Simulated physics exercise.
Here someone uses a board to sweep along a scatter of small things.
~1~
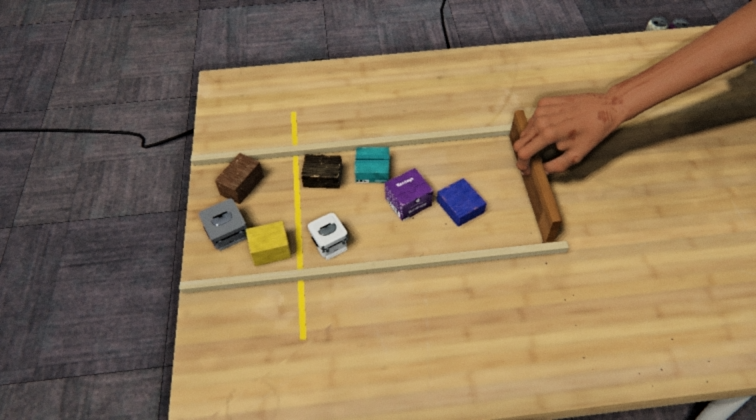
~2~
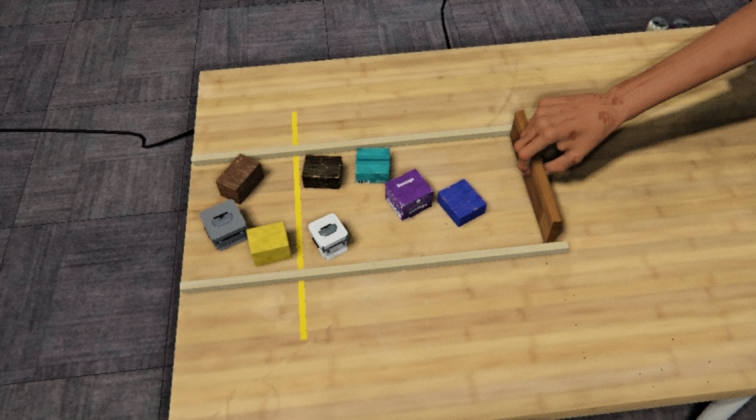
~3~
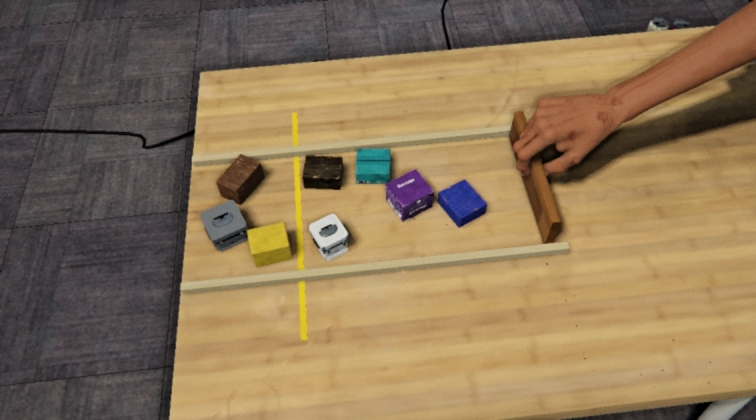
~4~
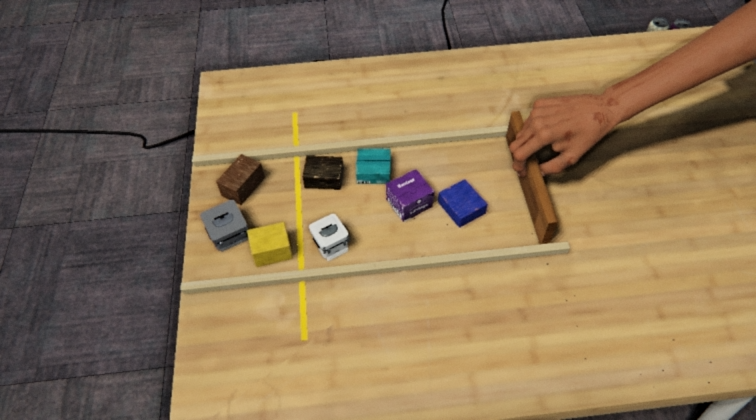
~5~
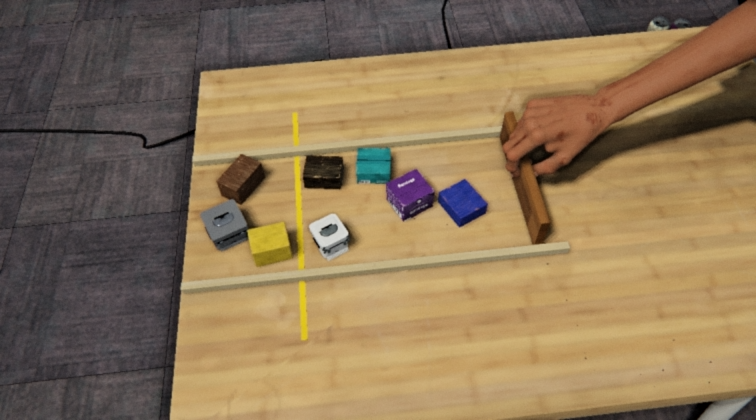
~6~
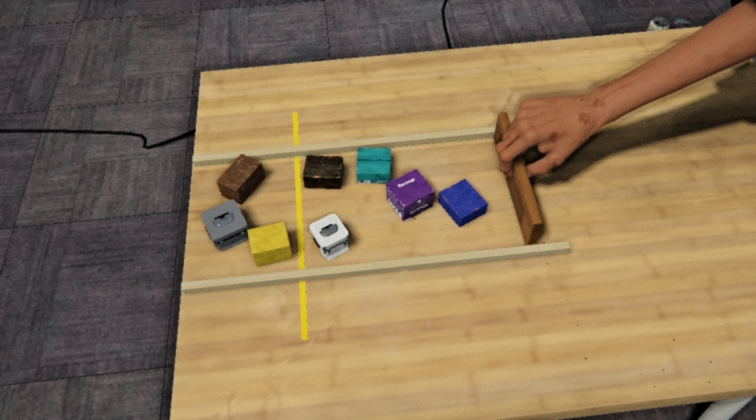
On a wooden tabletop, a hand holds a brown board upright at the right end of a lane between two pale strips and slides it slightly left, while the scattered colourful blocks and boxes around a yellow line stay still.
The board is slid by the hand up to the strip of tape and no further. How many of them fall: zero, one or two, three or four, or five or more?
Zero.
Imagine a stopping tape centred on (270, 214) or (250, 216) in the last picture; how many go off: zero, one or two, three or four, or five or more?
Just one or two, then just one or two.
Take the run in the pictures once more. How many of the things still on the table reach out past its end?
0, I think.
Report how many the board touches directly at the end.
The figure is 3.
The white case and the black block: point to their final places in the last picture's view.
They finish at roughly (285, 253) and (245, 180) respectively.
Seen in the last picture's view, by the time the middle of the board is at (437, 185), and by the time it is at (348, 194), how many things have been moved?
Respectively 2 and 5.
A little later, none off yet; grey case at rest near (226, 226); brown block at rest near (241, 179); yellow block at rest near (271, 244).
Next, none off yet; grey case at rest near (226, 226); brown block moving near (237, 180); yellow block at rest near (271, 244).
When it is over, the number that fall off is zero.
